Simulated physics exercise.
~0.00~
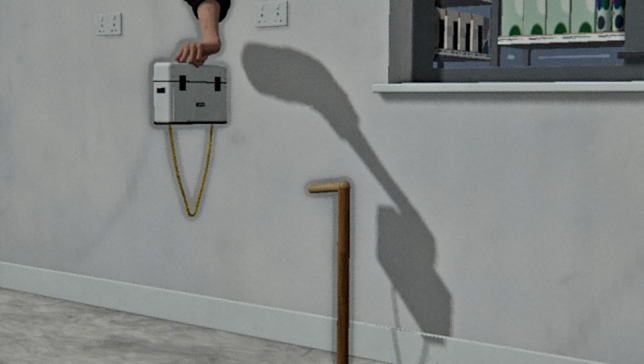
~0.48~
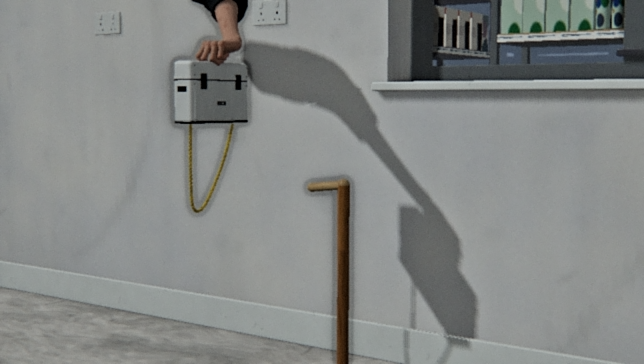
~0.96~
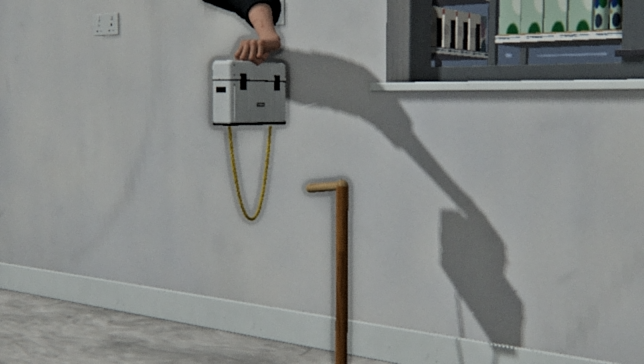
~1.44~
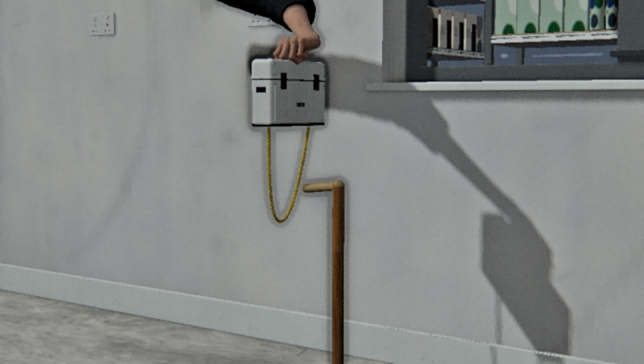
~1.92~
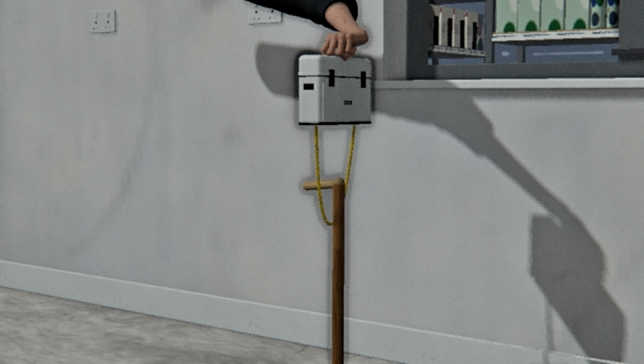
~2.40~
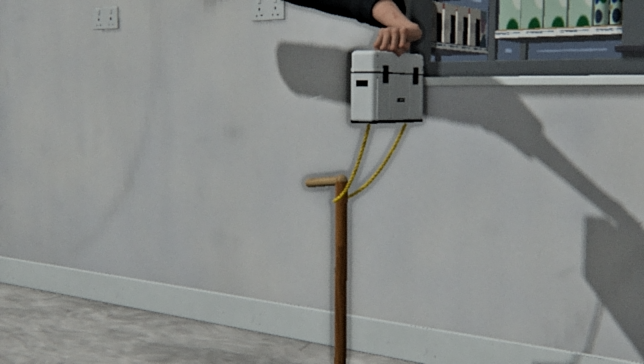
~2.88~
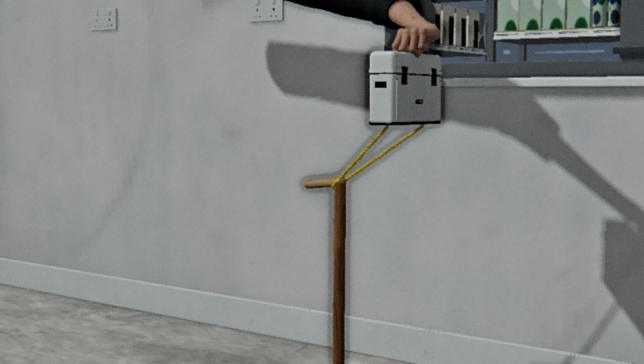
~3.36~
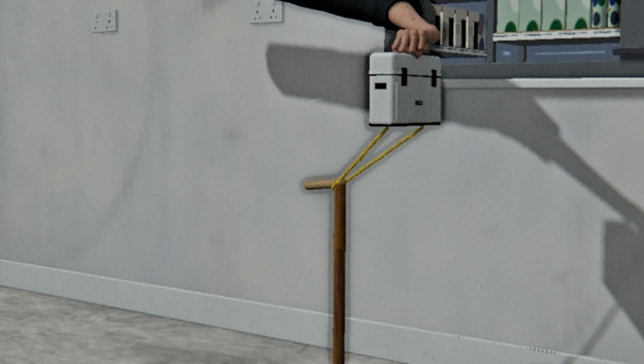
Against a plain grey wall above a pale floor, seen from the front by a slightly swaying camera, a brown post stands with a short arm pointing left at its top. Wall sockets are at the upper left and a shelved window opening at the upper right. A hand holds a white case by its top and carries it rightward, a yellow loop hanging beneath and a dark shadow sliding along the wall. As the case passes above the post, the loop catches on the hook. The loop pulls taut, and hand and case stop to the right of the post.
